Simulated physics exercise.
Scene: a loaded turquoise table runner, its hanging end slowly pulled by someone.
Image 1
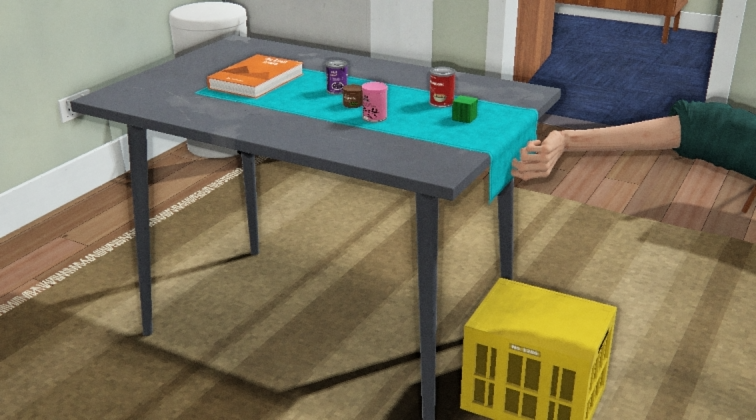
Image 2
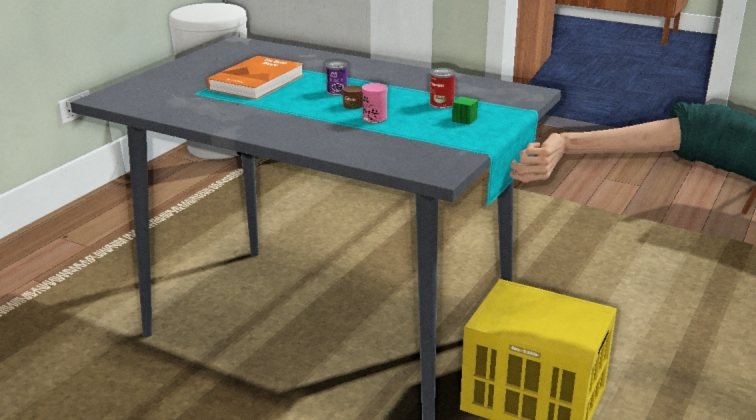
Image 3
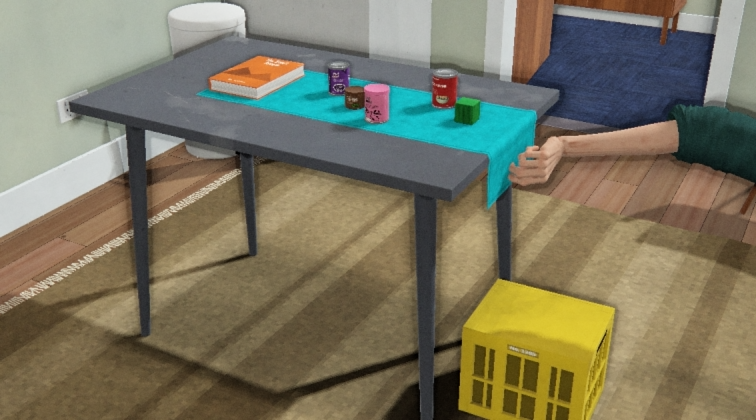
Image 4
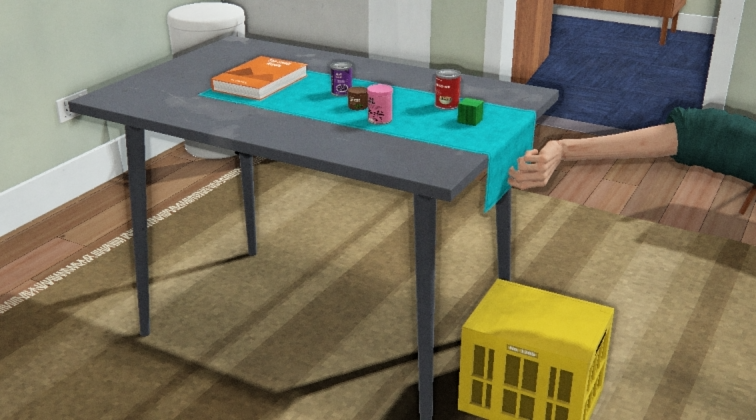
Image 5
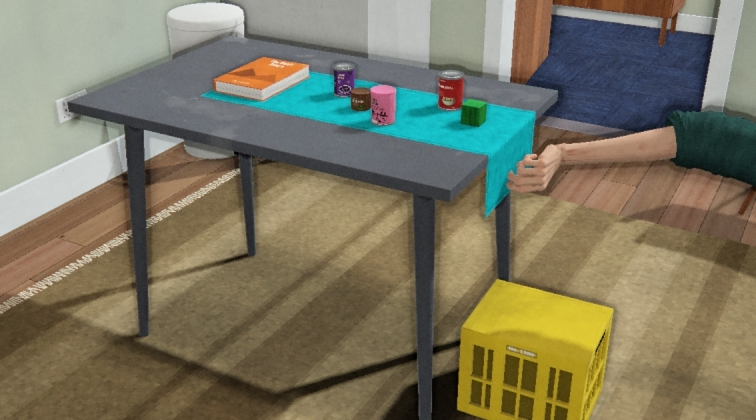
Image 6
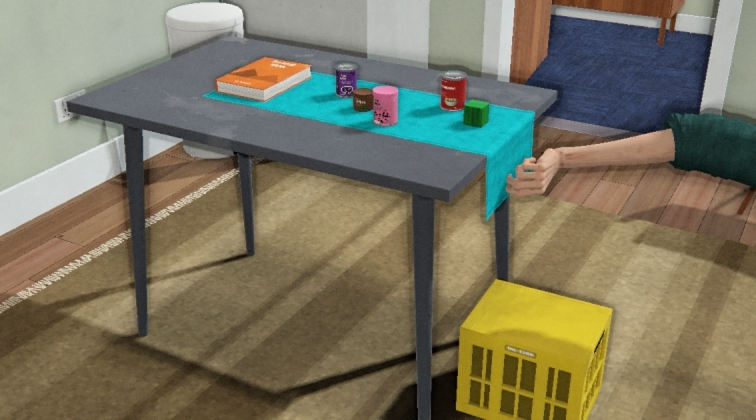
In a room with pale green walls and a brown rug over wooden floorboards, a grey table is seen from slightly above, with little or no camera movement. An orange book, purple, red and pink cans, a brown pot and a green cube sit along a turquoise runner, a yellow crate below right. A hand at right slowly draws the hanging end down, and the objects shift slightly rightward with the cloth.
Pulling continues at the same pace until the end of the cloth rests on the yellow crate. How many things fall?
Watching it, the fallen ones add up to three, no more.
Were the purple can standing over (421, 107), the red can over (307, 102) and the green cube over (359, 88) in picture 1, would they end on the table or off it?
In the end the purple can is no longer up there, the red can is still up there and the green cube is still up there.
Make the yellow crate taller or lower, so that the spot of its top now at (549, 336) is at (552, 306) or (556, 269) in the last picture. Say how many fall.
Counts: 2 / 1.
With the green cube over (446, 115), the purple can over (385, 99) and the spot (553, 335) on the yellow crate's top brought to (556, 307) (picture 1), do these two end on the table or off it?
Note: Green cube lost; purple can kept on top.
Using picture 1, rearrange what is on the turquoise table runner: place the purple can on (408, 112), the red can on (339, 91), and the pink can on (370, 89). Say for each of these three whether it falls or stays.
So, the purple can ends up down, the red can makes it through, the pink can makes it through.
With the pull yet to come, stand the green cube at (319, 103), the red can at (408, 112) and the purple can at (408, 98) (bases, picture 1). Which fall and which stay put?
Here's what happens: The green cube remains aboard, the red can leaves its perch, the purple can leaves its perch.
Soon after, hem near (507, 225); all still up.
Then, hem near (505, 256); green cube gone.
Further on, hem on the crate; green cube, red can and pink can gone.
At rest, hem on the crate; green cube, red can and pink can gone. Over the edge go three.
